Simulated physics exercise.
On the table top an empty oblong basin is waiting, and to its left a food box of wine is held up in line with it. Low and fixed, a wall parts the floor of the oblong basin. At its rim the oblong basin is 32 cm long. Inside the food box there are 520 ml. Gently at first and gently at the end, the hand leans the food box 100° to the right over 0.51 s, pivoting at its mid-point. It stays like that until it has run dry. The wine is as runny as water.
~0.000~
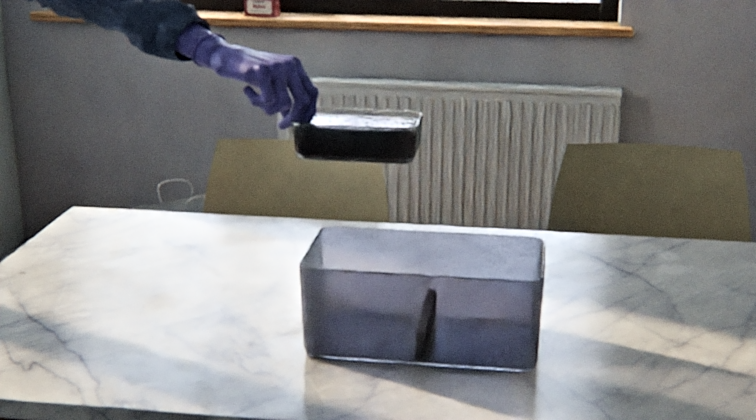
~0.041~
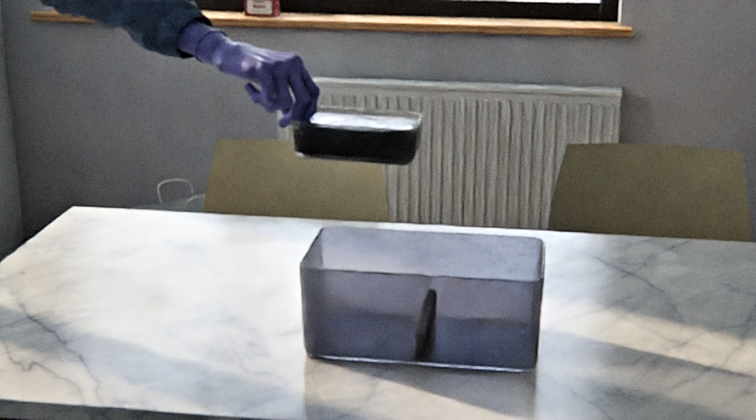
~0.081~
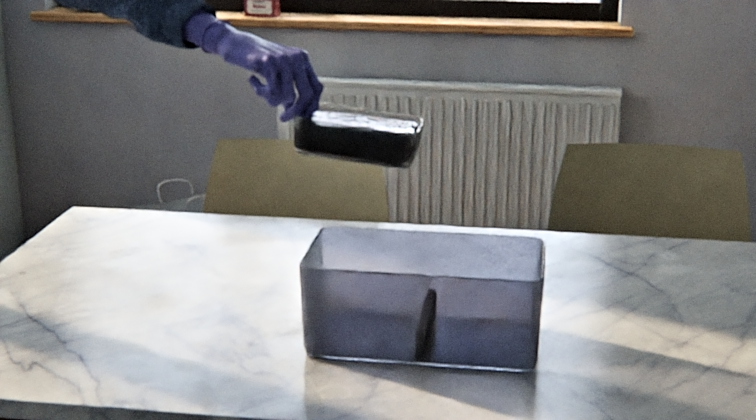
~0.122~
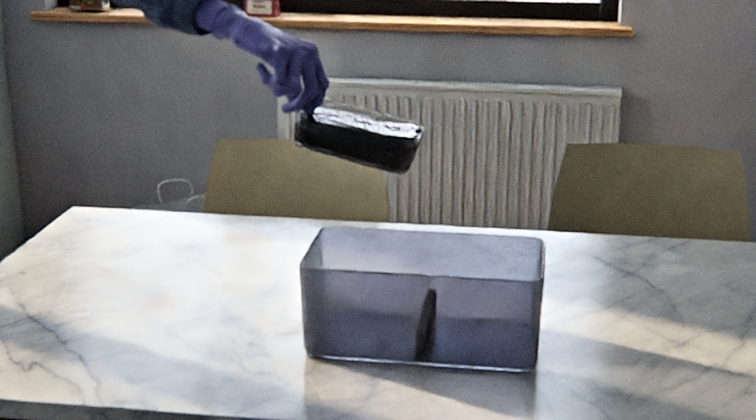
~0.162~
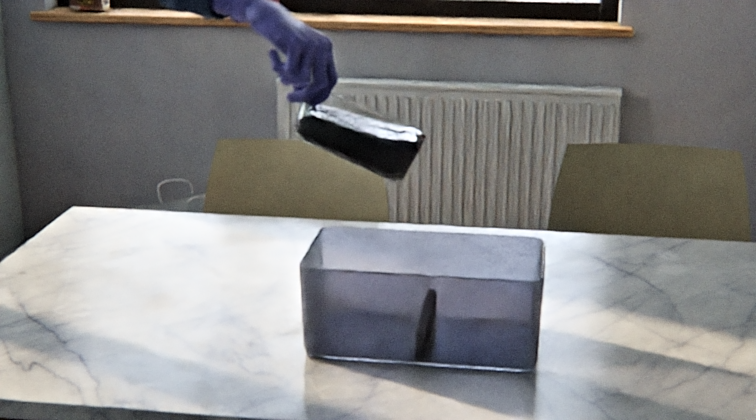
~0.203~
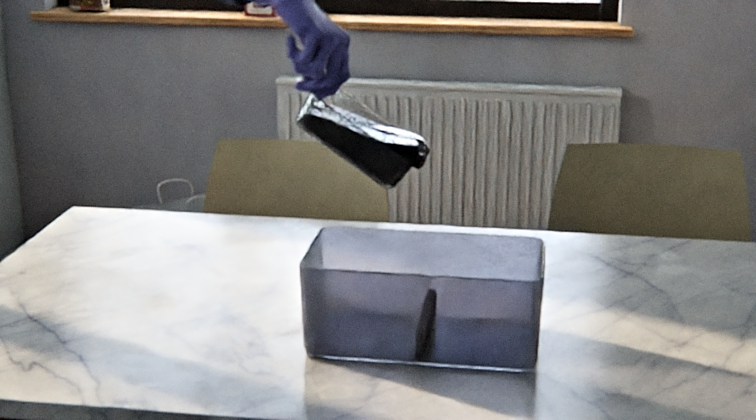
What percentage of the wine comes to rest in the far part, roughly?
75 %.
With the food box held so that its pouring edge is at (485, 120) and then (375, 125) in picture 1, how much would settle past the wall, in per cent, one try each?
Respectively 70 and 25 %.
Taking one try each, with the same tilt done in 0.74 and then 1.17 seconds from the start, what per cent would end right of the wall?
Respectively about 80 and 80 percent.
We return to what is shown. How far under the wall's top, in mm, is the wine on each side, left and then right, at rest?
Some 38 mm on the left and 26 mm on the right.
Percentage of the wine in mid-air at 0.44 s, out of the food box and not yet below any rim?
Roughly 42 %.
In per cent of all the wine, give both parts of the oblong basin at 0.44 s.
Left: Around 1. Right: Around 52.
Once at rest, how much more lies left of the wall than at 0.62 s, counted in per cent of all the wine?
It comes to some 10 per cent.
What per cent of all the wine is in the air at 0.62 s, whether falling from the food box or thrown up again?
Roughly 6 %.
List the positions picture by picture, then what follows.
The first picture shows tilt 0°; pouring edge (419, 122); surface from (301, 120) to (418, 125); the oblong basin's rim runs from (310, 247) to (544, 260); the wall's top is at (427, 310).
The second picture shows tilt 2°; pouring edge (419, 123); surface from (301, 120) to (418, 126).
The third picture shows tilt 6°; pouring edge (420, 128); surface from (302, 117) to (419, 129).
The fourth picture shows tilt 13°; pouring edge (421, 136); surface from (303, 114) to (420, 132).
The fifth picture shows tilt 23°; pouring edge (420, 146); surface from (305, 111) to (411, 137); 4 per cent is over the edge.
The sixth picture shows tilt 34°; pouring edge (417, 158); surface from (305, 108) to (399, 136); 10 per cent is over the edge.
By 0.44 s the tilt is 96° and 7 per cent is still to pour, 1 is left of the wall and 51 right of it.
By 0.62 s the tilt is 100° and 1 per cent is still to pour, 12 is left of the wall and 81 right of it.
By 0.81 s the tilt is 100° and 0 per cent is still to pour, 21 is left of the wall and 75 right of it.
By 1.01 s the tilt is 100° and 0 per cent is still to pour, 22 is left of the wall and 75 right of it.
At rest 22 per cent lies left of the wall, 75 right of it and 3 outside.
